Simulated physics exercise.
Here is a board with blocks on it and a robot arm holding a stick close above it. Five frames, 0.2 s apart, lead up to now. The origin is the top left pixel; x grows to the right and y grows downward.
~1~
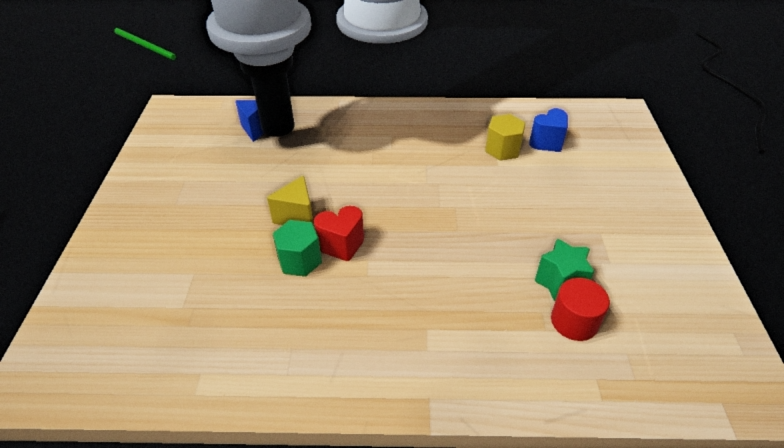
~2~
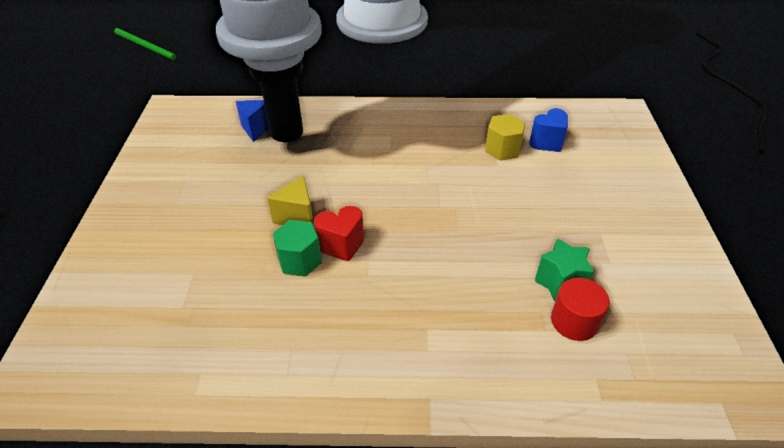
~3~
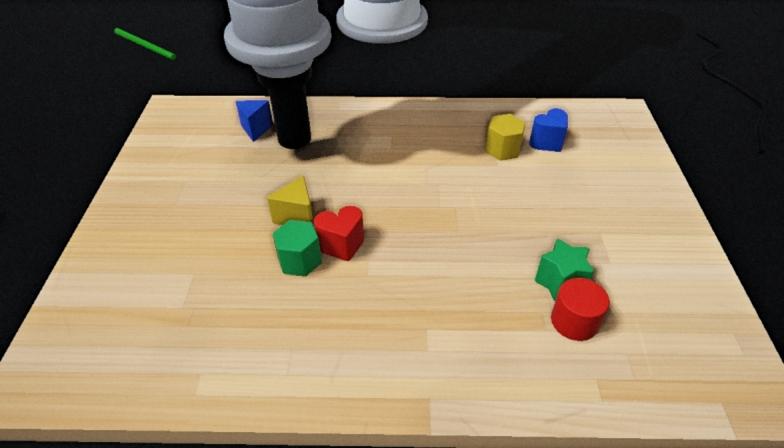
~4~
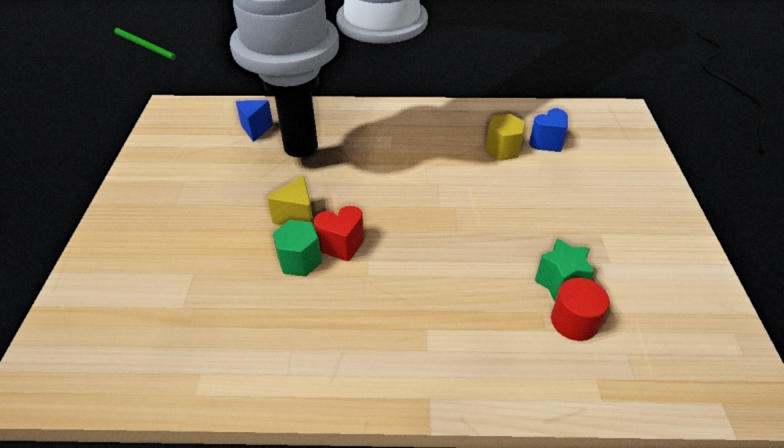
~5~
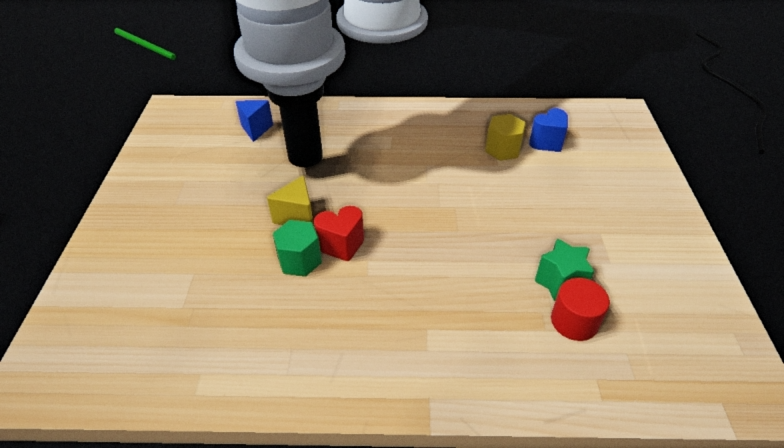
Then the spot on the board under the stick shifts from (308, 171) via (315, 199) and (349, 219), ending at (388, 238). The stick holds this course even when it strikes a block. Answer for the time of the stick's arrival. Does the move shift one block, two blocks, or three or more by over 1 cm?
The push moves two blocks more than 1 cm.
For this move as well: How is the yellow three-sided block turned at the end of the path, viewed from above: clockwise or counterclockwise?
Seen from overhead, it turns clockwise.
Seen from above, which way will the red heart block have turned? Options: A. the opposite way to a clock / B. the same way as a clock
It's B.
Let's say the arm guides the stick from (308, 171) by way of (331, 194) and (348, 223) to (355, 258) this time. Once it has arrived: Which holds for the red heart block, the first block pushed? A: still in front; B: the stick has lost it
The one that fits is A, still in front.
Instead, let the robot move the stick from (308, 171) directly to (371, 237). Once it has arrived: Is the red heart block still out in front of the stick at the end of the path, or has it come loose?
I think it loses its spot in front.
On the path given first. One third of the way, stick at (313, 185); yellow three-sided block at (290, 201), turned 25° clockwise.
Two thirds of the way, stick at (347, 205); yellow three-sided block at (295, 204), turned 60° clockwise; green hexagonal block at (293, 237).
At the end, stick at (387, 224); yellow three-sided block at (295, 204), turned 60° clockwise; green hexagonal block at (293, 237); red heart block at (351, 227), turned 60° clockwise.
